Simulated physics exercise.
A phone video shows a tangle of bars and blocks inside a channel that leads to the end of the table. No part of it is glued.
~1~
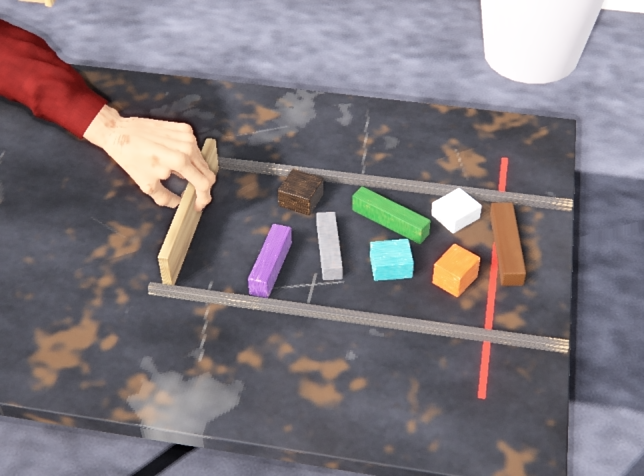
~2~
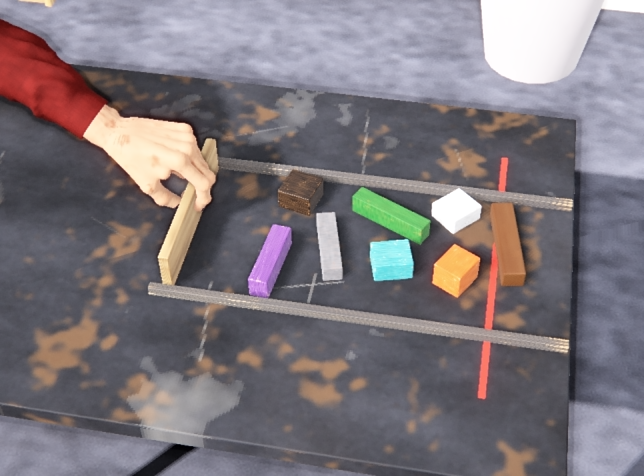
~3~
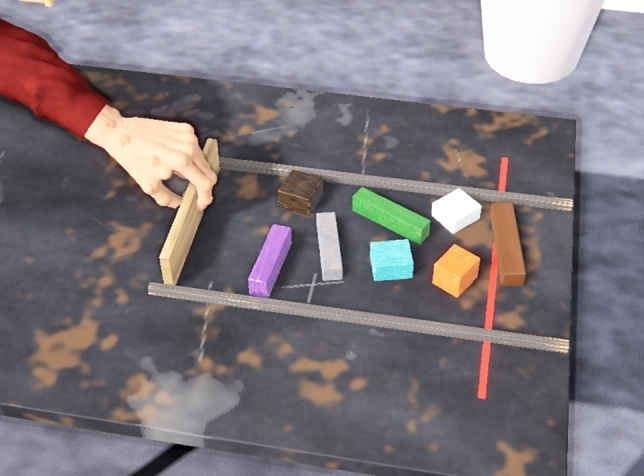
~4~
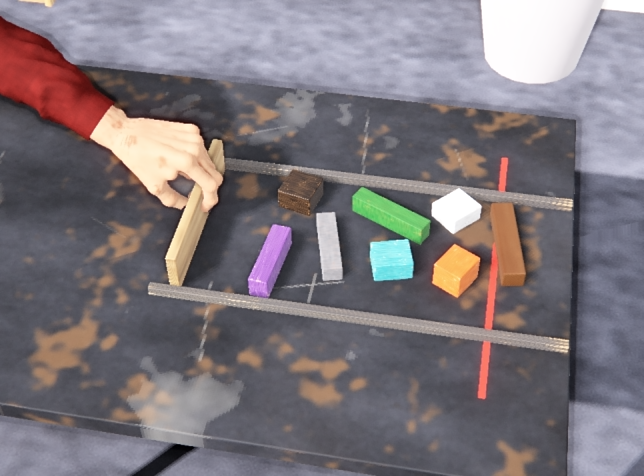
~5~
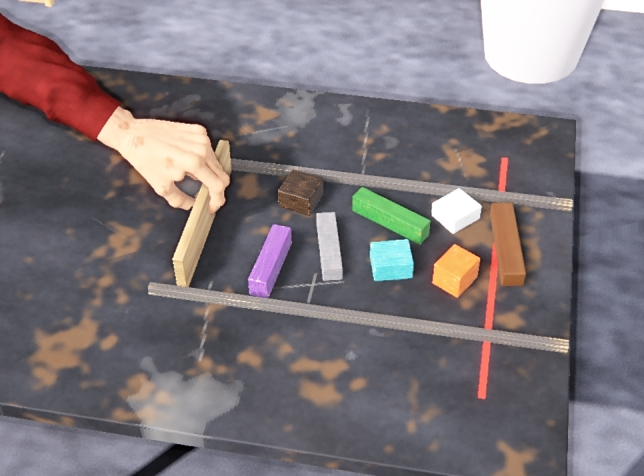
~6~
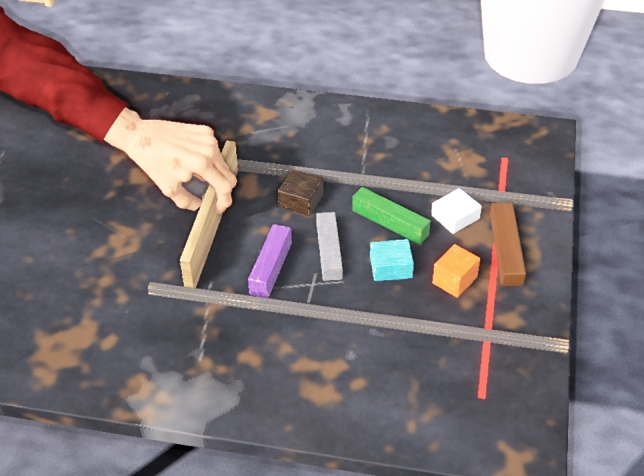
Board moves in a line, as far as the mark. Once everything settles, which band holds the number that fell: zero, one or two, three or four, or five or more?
It is in the band one or two.
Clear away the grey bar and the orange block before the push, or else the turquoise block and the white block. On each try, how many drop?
Fallen: 1, and 0 in the other try.
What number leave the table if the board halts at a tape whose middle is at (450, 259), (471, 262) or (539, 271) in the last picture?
In order: 0, 1 and 5.
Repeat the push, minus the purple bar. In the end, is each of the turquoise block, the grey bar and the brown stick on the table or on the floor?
Turquoise block still up, grey bar still up, brown stick down.
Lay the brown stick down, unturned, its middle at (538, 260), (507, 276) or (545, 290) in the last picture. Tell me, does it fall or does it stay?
Going through them in order, it comes off, then comes off, then comes off.
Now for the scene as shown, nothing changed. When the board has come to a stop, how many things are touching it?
That makes 2.
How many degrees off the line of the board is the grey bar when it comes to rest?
About 0°.
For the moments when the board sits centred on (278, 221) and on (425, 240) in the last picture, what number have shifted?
Answer - first 2, then 8.
Soon after, none off yet; brown stick at rest near (507, 243); orange block at rest near (456, 271); white block at rest near (456, 211).
In the end, the number that fall off is one or two; gone, orange block and brown stick.
